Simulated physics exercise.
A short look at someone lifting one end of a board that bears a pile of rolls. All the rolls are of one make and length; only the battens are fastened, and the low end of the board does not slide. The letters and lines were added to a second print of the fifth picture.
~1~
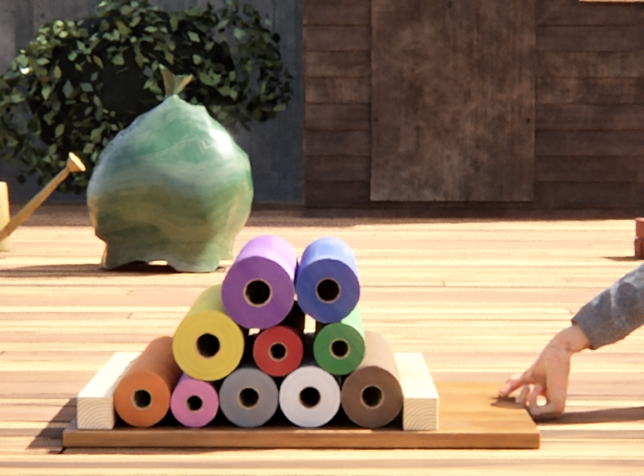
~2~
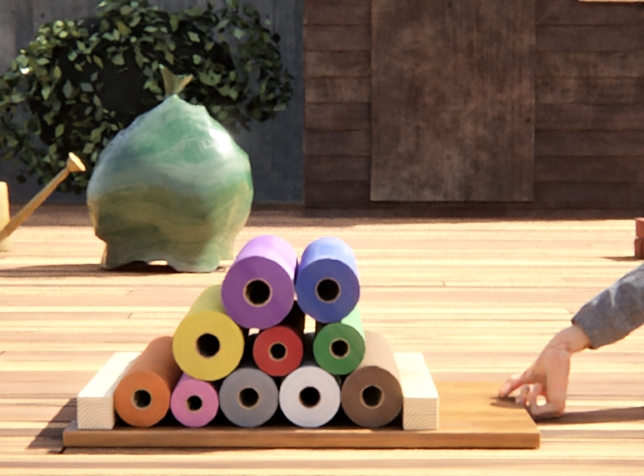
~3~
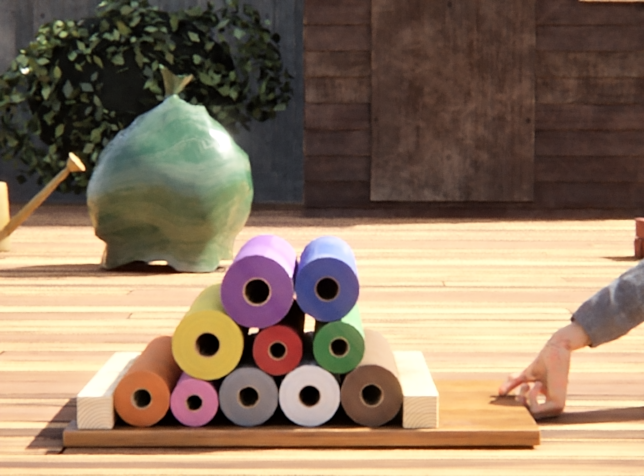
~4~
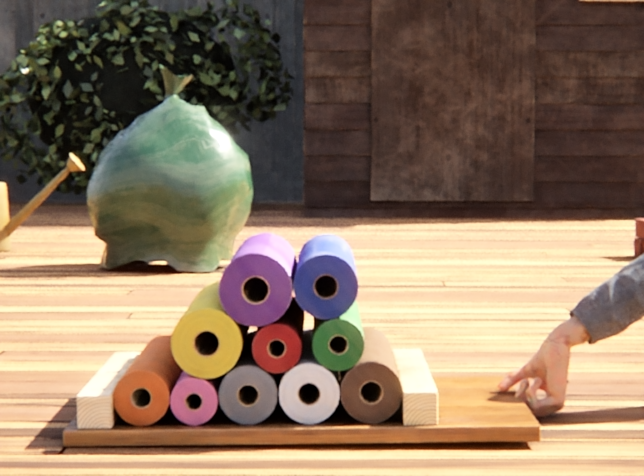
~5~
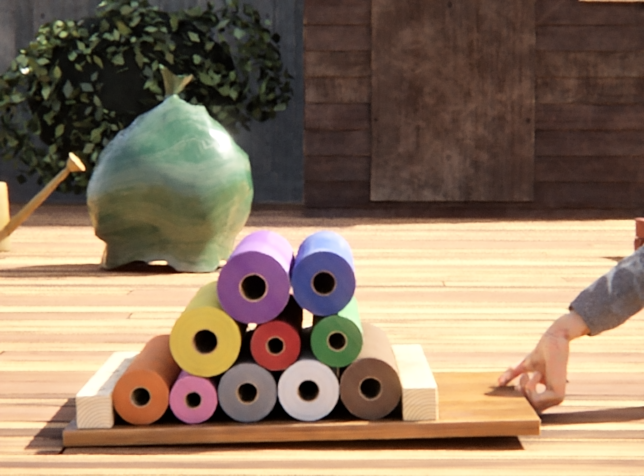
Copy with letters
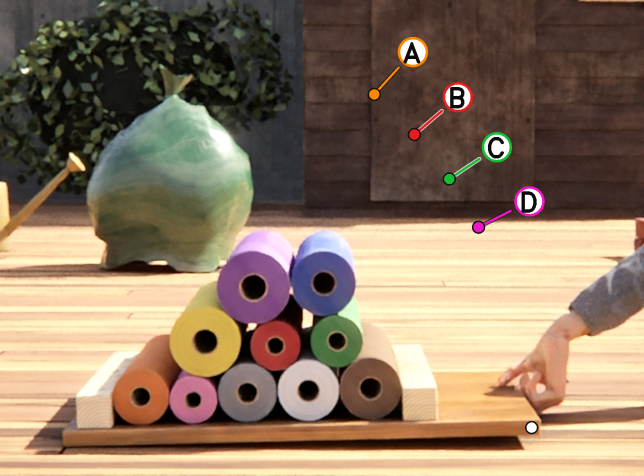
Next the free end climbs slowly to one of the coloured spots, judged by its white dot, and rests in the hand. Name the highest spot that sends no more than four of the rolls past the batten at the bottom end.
At most to D.
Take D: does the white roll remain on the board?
The white roll: Yes.
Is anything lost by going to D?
At D: Yes.
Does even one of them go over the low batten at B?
Yes.
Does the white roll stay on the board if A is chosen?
Yes.
On the marked copy, A at (375, 95); B at (415, 134); C at (449, 179); D at (479, 228); the white dot at (532, 427).
With D. Early on, board at 16°.
Further on, board at 27°.
At the end, board at 27°, three over the low batten (yellow, purple, blue).
As for the rest, A five over the low batten; B five over the low batten; C five over the low batten.
